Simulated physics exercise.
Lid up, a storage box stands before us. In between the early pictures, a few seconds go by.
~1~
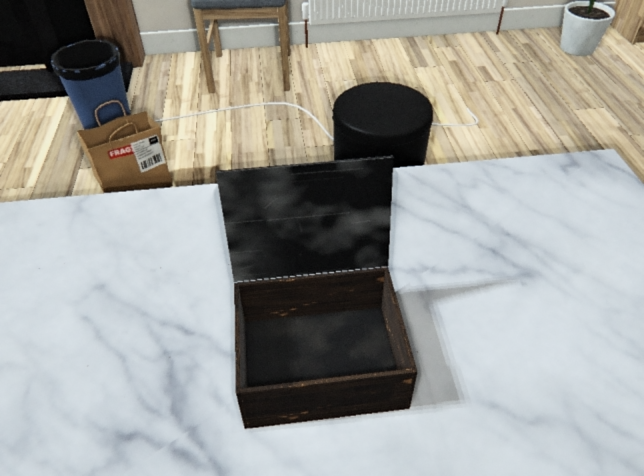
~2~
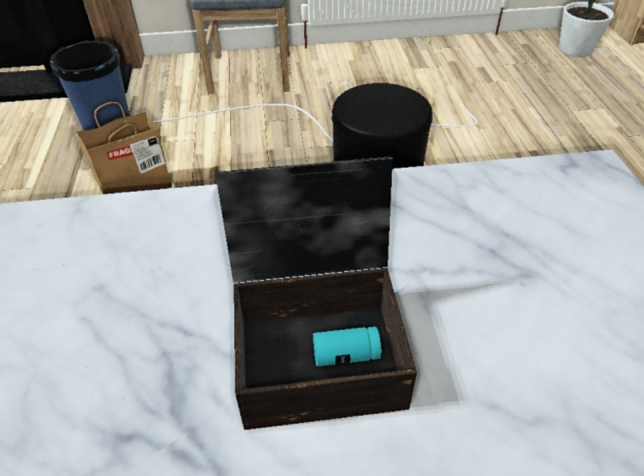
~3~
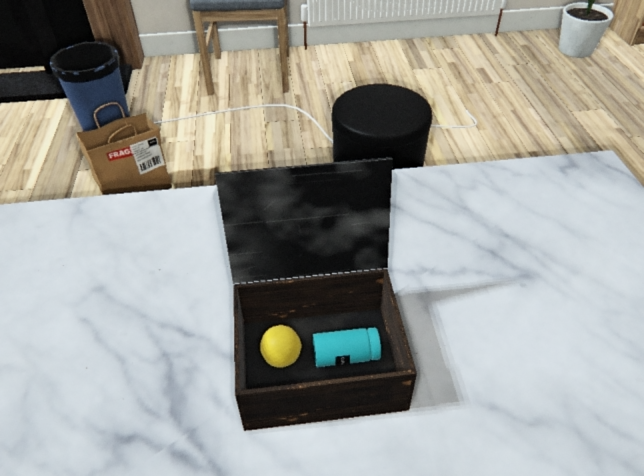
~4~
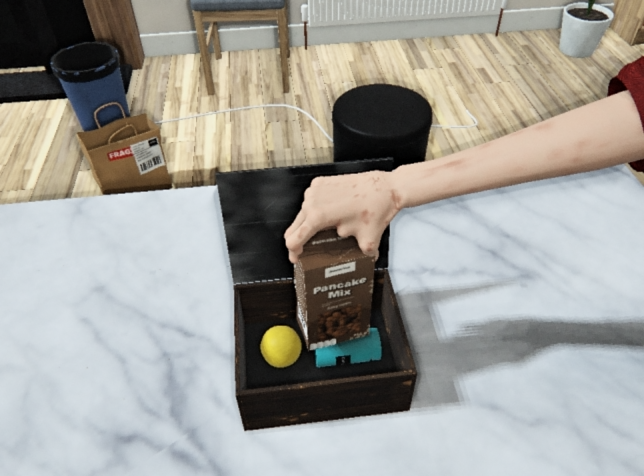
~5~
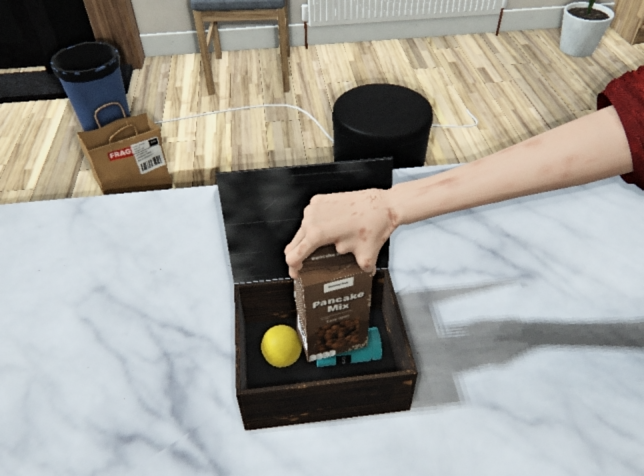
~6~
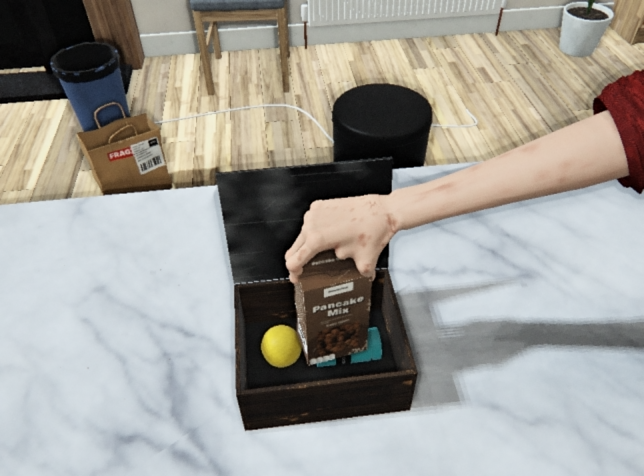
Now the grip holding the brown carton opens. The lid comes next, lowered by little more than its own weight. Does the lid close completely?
No.
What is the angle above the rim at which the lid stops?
I'd put it at roughly 20°.
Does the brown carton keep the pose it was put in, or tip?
As it turns out, it changes its angle.
Then, 1.00 s later than the last frame, lid starting down; brown carton tilted by 43° near (337, 350); turquoise shaker moved about its own width; yellow lemon moved a little.
Then, 1.70 s later than the last frame, lid 41° above the rim; brown carton tilted by 42° near (337, 351); turquoise shaker moved about its own width; yellow lemon moved about its own width.
When it is over, lid 22° above the rim; lying over in the box, brown carton; moved from the start, turquoise shaker; yellow lemon as before. End places, in pixels of the last picture, brown carton near (337, 350).
